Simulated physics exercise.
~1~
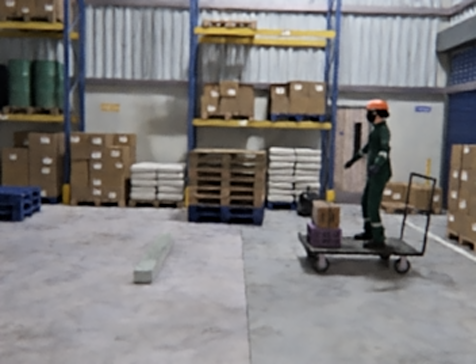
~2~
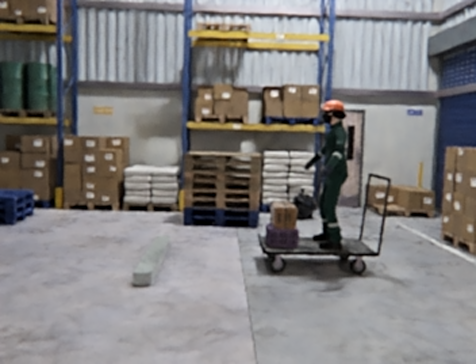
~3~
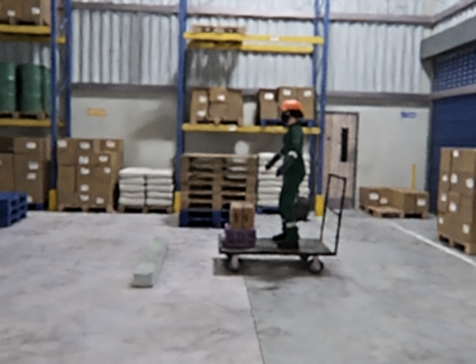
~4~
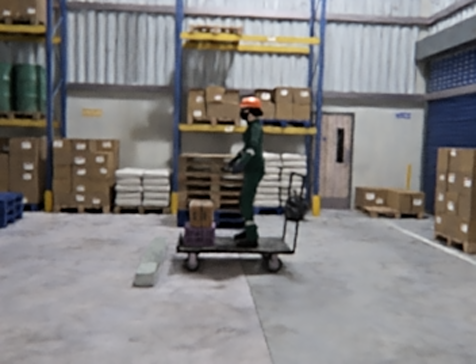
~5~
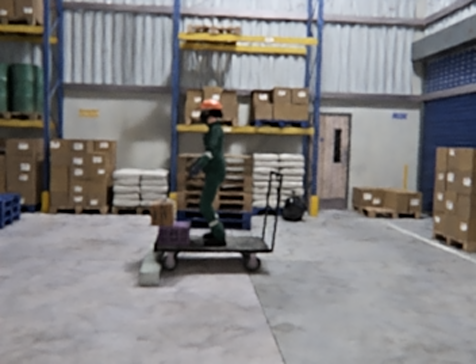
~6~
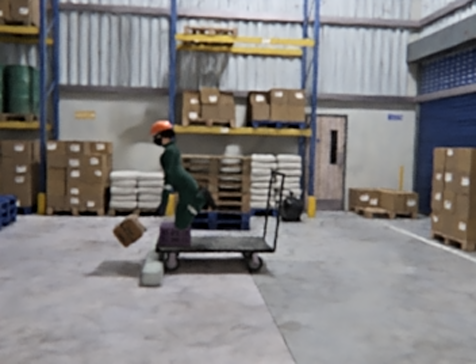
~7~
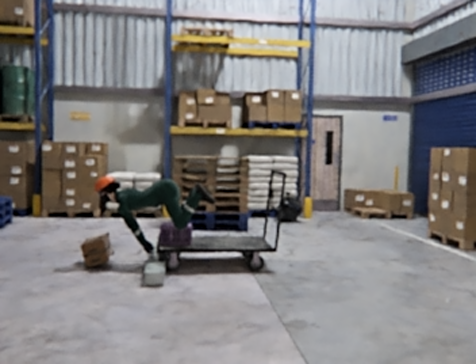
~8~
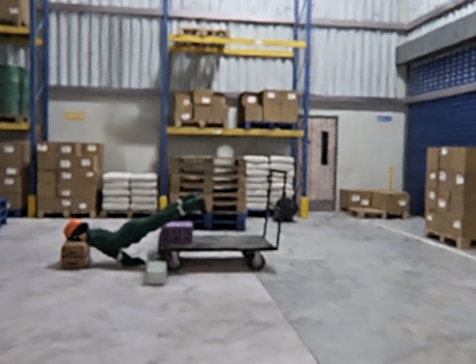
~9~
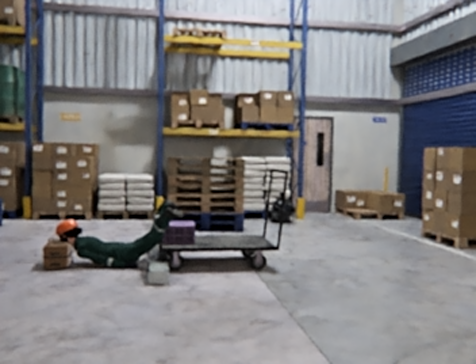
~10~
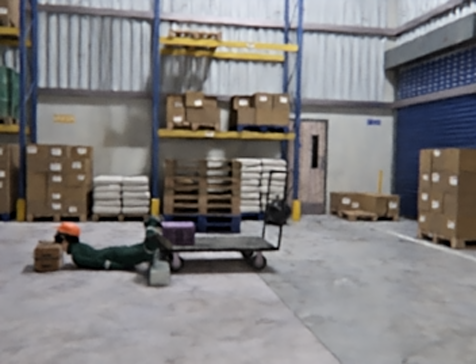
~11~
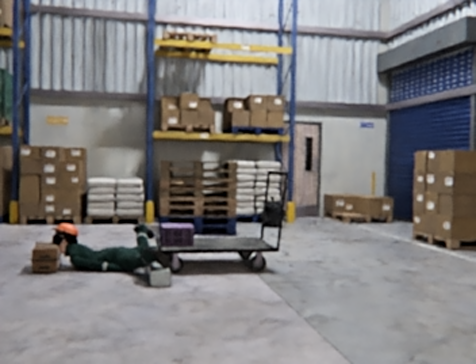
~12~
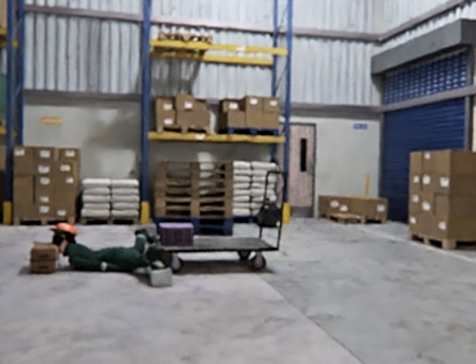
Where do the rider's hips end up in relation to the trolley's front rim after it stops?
The rider's hips go over the front rim, and the rider ends up lying on the floor to the left of the trolley.
A person riding a trolley pitches off its front with a brown case when it hits a kerb.
